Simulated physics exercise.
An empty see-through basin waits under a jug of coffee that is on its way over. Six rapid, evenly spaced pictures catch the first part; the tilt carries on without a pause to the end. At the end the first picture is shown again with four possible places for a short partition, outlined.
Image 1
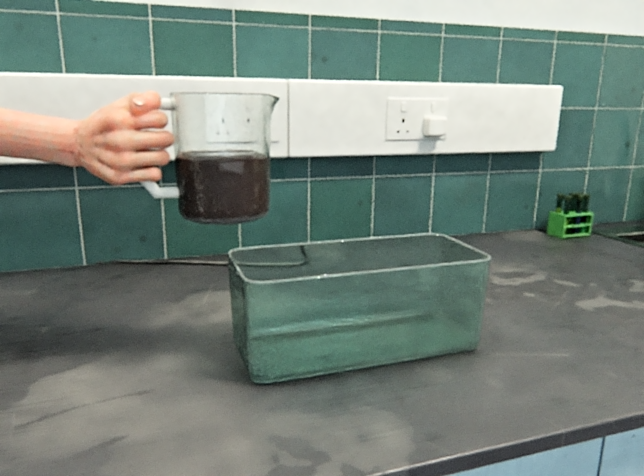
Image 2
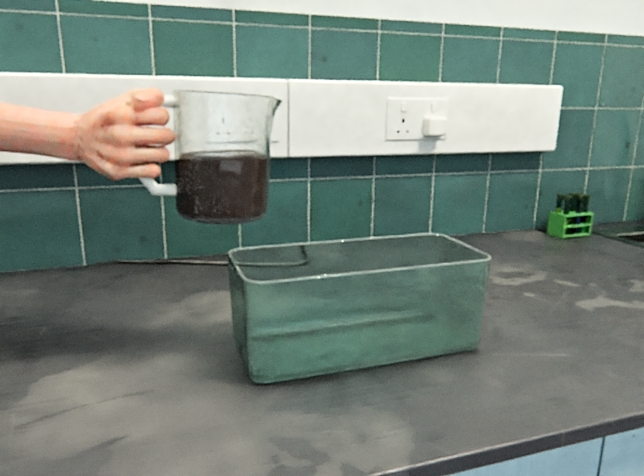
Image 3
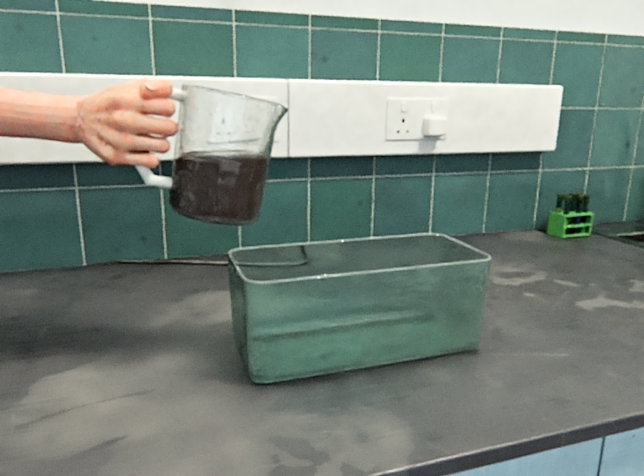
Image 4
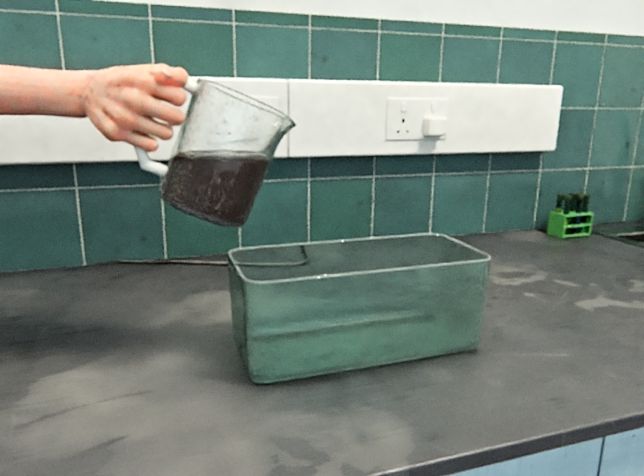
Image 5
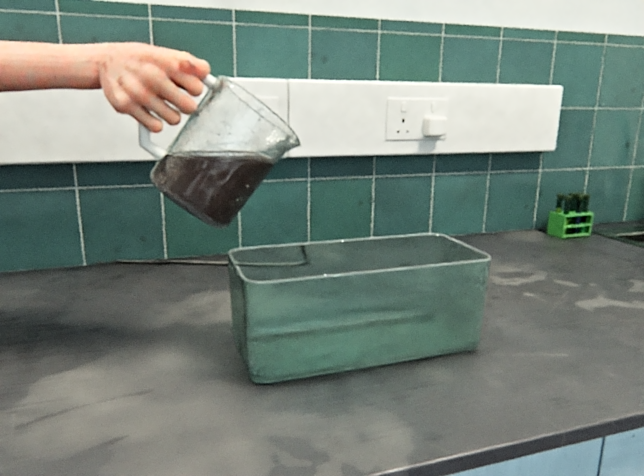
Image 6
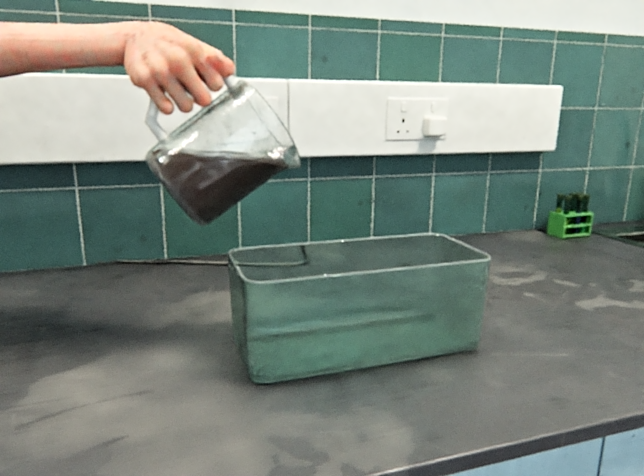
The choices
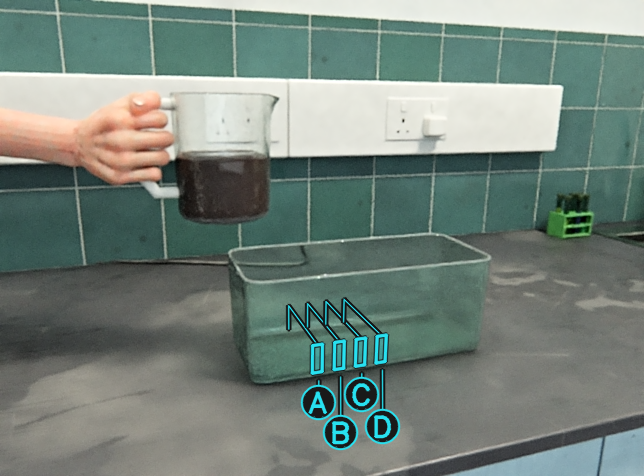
In the video, a hand holds a glass jug of dark brown liquid above and left of an empty see-through basin on a grey countertop, then steadily tilts the jug rightward to a steep angle, the liquid remaining inside.
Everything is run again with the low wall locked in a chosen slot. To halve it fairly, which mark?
Place C does it best.
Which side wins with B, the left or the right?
The right one.
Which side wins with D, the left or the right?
The left side.
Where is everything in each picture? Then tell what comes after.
In the first picture, upright, lip at (277, 97); basin from (248, 381) to (476, 345); nothing has left yet.
In the second picture, tipped about 3°, lip at (279, 100); nothing has left yet.
In the third picture, tipped about 11°, lip at (286, 109); nothing has left yet.
In the fourth picture, tipped about 23°, lip at (294, 124); nothing has left yet.
In the fifth picture, tipped about 38°, lip at (298, 144); nothing has left yet.
In the sixth picture, tipped about 54°, lip at (298, 165); nothing has left yet.
In cyan, A at (318, 380); B at (340, 376); C at (361, 373); D at (382, 369).
With A, about 6 % ends left of the wall and 93 % right of it.
With B, about 8 % ends left of the wall and 92 % right of it.
With C, about 49 % ends left of the wall and 50 % right of it.
With D, about 92 % ends left of the wall and 5 % right of it; 3 % is lost outside.
